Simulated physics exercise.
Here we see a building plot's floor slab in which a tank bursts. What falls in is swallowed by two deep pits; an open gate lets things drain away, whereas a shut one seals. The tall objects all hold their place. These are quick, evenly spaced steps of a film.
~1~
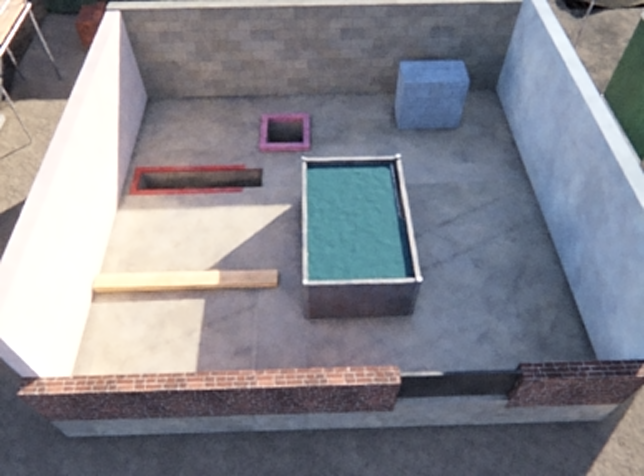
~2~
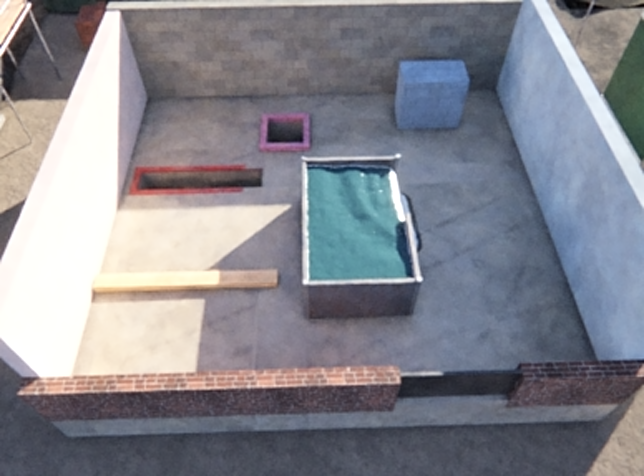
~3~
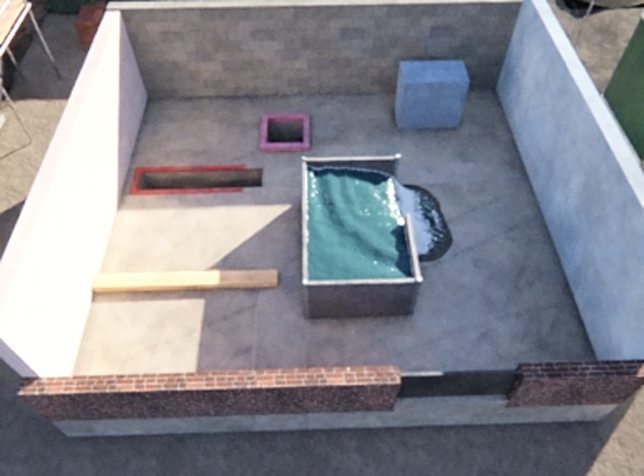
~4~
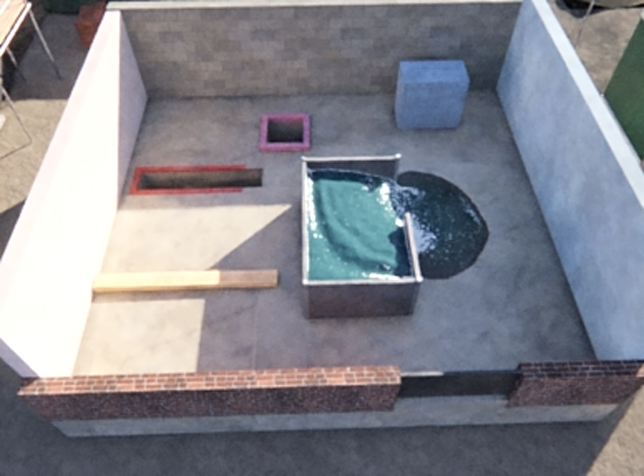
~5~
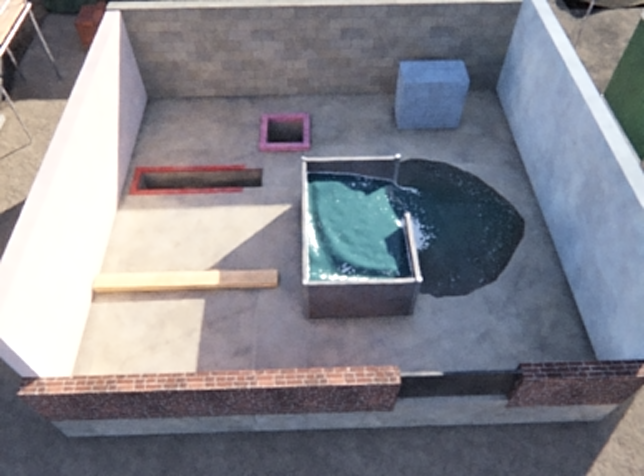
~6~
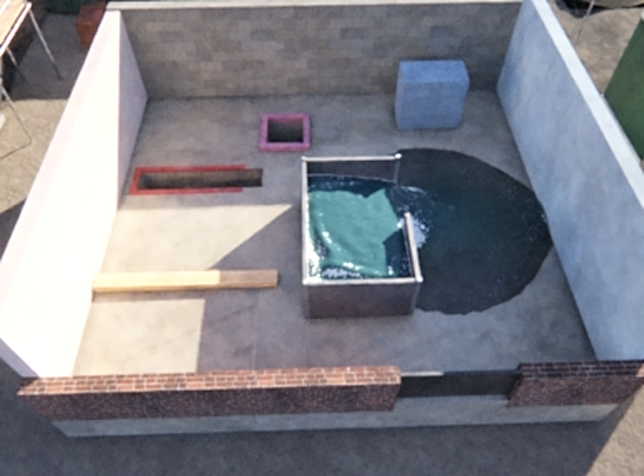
Teal water in a rectangular tank on a walled concrete floor starts pouring through a gap in its right side, and a dark, rounded pool spreads rightward across the slab to the right wall while the tank's level drops.
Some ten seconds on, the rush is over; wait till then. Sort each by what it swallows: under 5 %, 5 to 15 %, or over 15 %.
Sorted: Gate under 5 %, pink pit under 5 %, red pit 5 to 15 %.
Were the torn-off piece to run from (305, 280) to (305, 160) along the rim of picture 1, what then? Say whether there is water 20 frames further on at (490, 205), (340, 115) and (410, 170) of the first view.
In the order asked: Out of reach, out of reach, out of reach.
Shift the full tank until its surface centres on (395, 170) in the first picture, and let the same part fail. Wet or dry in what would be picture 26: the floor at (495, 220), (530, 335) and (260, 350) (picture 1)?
Location one: Soaked; location two: Soaked; location three: Bone dry.
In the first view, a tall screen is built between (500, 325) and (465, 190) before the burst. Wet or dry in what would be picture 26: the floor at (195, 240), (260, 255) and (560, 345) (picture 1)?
In that order: No water, not flooded, awash.
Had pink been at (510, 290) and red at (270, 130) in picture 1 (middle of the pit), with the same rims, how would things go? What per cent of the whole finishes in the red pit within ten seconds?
Share, red pit, approx.: 15 in a hundred.
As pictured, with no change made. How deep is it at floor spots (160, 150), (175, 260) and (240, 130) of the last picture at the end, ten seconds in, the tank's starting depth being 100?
I'd say around 4 per cent, then 6 per cent, then 2 per cent.
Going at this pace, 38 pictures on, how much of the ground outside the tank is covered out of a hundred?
Estimate: Near 75 %.
A moment on, water covers 25 % of the floor; the gate 0 %, the pink pit 0 %, the red pit 0 %.
Next, water covers 25 % of the floor; the gate 0 %, the pink pit 0 %, the red pit 0 %.
Then, water covers 45 % of the floor; the gate 0 %, the pink pit 0 %, the red pit 0 %.
Later, water covers 75 % of the floor; the gate 0 %, the pink pit 1 %, the red pit 0 %.
In the end, water covers 90 % of the floor; the gate 0 %, the pink pit 2 %, the red pit 7 %.
